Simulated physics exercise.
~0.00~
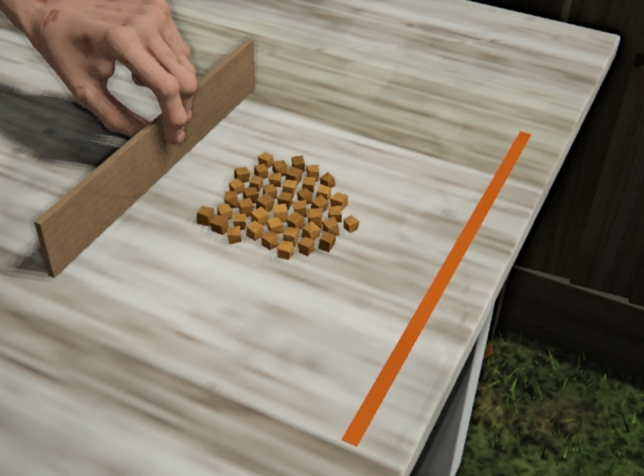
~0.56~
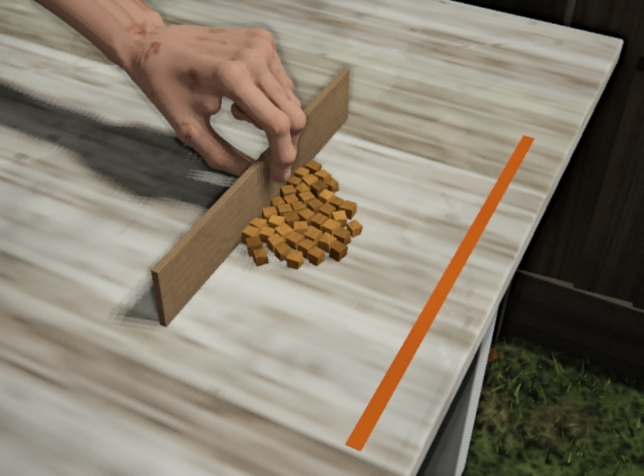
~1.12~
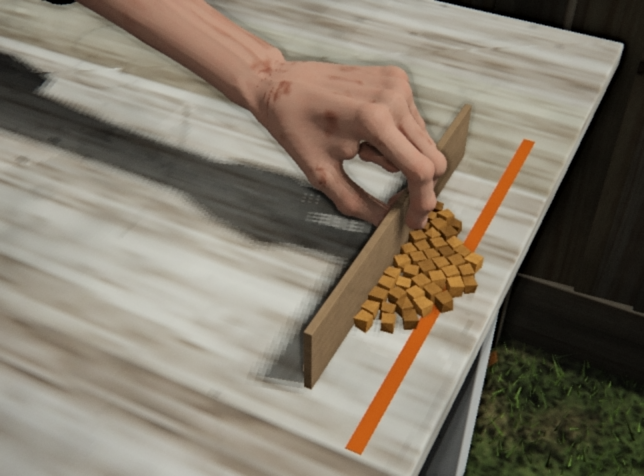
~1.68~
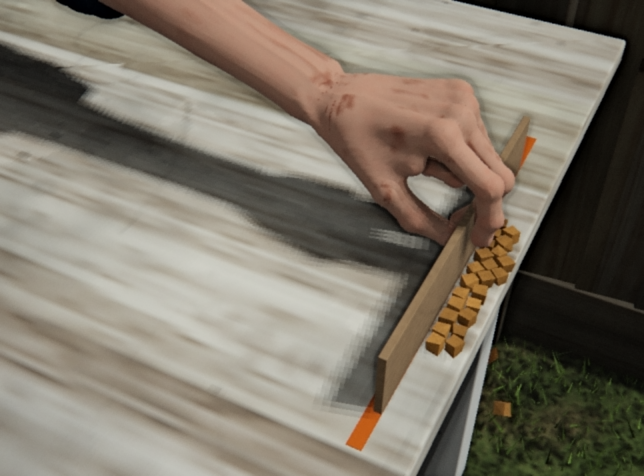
We see a hand push an upright brown board rightward across a pale wooden table, gathering a heap of small orange-brown cubes and driving them over an orange strip, until the board reaches the strip, with cubes crowded along the table's edge and some falling toward the grass.
